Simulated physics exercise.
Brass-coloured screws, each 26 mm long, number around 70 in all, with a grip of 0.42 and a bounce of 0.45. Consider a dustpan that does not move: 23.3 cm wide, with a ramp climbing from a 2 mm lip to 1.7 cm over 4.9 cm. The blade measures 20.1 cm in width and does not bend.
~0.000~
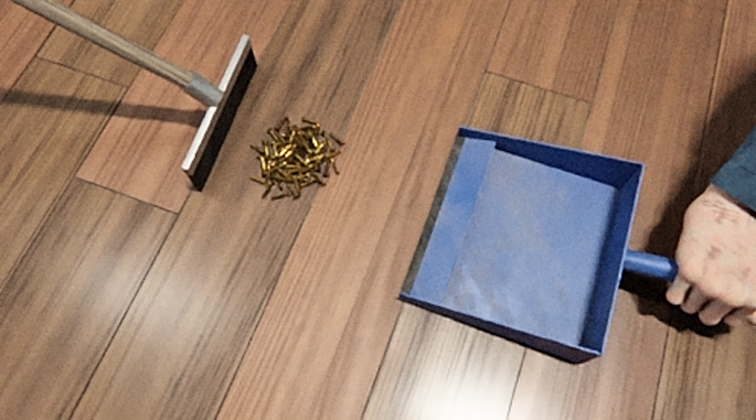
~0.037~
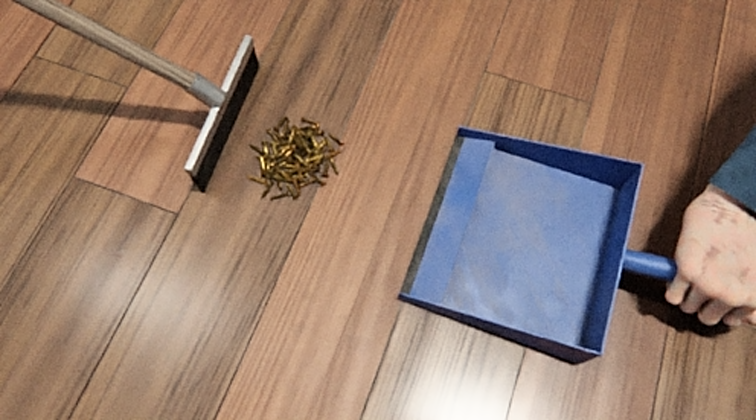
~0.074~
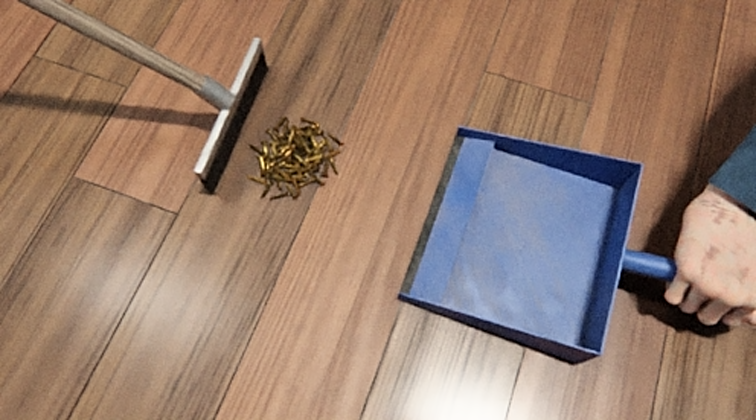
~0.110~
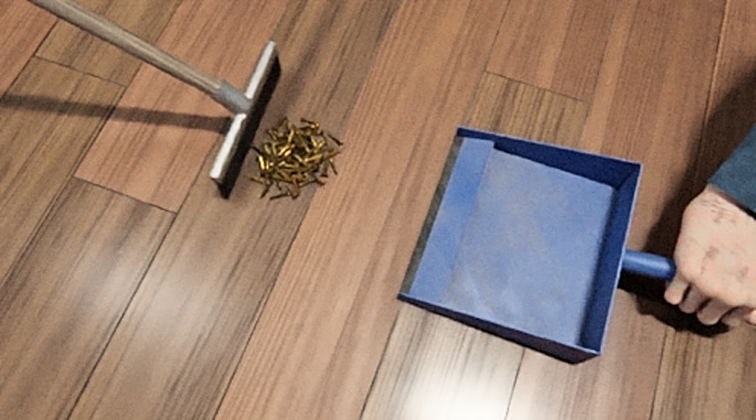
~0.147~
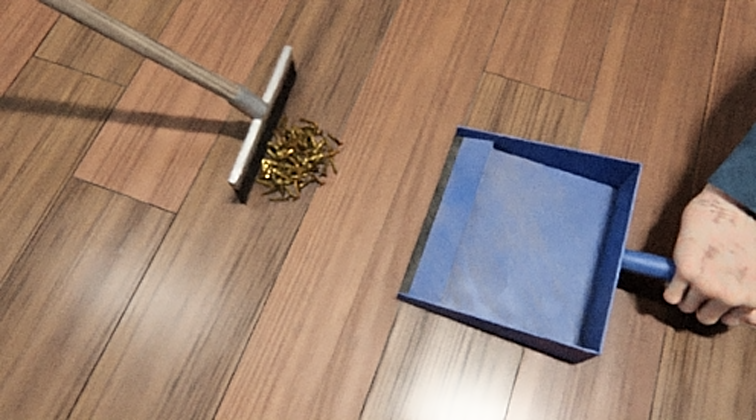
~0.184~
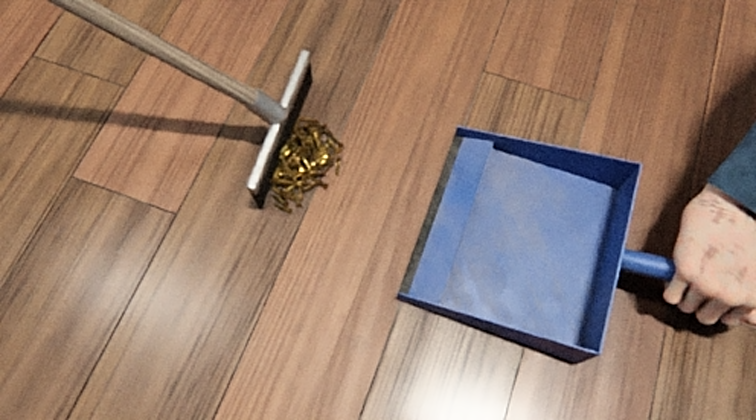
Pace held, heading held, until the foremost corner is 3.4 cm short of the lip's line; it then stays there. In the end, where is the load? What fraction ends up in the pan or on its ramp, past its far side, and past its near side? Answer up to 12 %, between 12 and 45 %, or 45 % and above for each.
In the pan or on its ramp: Between 12 and 45 %; past the pan's far side: Up to 12 %; past the pan's near side: Up to 12 %.
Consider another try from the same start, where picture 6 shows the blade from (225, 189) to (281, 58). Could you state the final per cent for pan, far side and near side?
Pan: 5, far side: 5, near side: 0.
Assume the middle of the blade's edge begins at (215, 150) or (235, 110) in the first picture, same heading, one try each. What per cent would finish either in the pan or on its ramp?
About 15 and 15 per cent.
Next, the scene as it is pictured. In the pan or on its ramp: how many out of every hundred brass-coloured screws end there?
Around 15 in a hundred finish there.
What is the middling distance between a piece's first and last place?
I'd put it near 18 cm.
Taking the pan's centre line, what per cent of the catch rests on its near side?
Share: Approx. 40 %.
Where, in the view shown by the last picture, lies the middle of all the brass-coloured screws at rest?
(424, 197).
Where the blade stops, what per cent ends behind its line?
Around 5 in a hundred.
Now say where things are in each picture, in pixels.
The first frame shows blade from (189, 170) to (247, 43), moved 0.0 cm, 0 of the pieces shifted so far; middle of the pieces at (298, 153); pan at (530, 247).
The second frame shows blade from (191, 171) to (249, 44), moved 0.4 cm, 0 of the pieces shifted so far; middle of the pieces at (297, 153).
The third frame shows blade from (201, 174) to (258, 46), moved 1.7 cm, 0 of the pieces shifted so far; middle of the pieces at (297, 153).
The fourth frame shows blade from (217, 178) to (273, 50), moved 3.8 cm, 0 of the pieces shifted so far; middle of the pieces at (297, 153).
The fifth frame shows blade from (235, 184) to (289, 54), moved 6.2 cm, 20 of the pieces shifted so far; middle of the pieces at (297, 153).
The sixth frame shows blade from (253, 189) to (306, 59), moved 8.5 cm, 66 of the pieces shifted so far; middle of the pieces at (305, 158); pan at (528, 246). Its pace works out near 0.63 m/s, heading 3 degrees away from the viewer's side.
After 0.32 s, middle of the blade 12 cm from the lip; 0 % over the lip, far side 0 %, near side 0 %.
After 0.42 s, middle of the blade 6 cm from the lip; 0 % over the lip, far side 0 %, near side 0 %.
After 0.64 s, middle of the blade 4 cm from the lip; 20 % over the lip, far side 0 %, near side 0 %.
In the end, at 1.9 s, pan 15 %, far side 0 %, near side 0 %, in front of the lip or behind the blade 80 %.
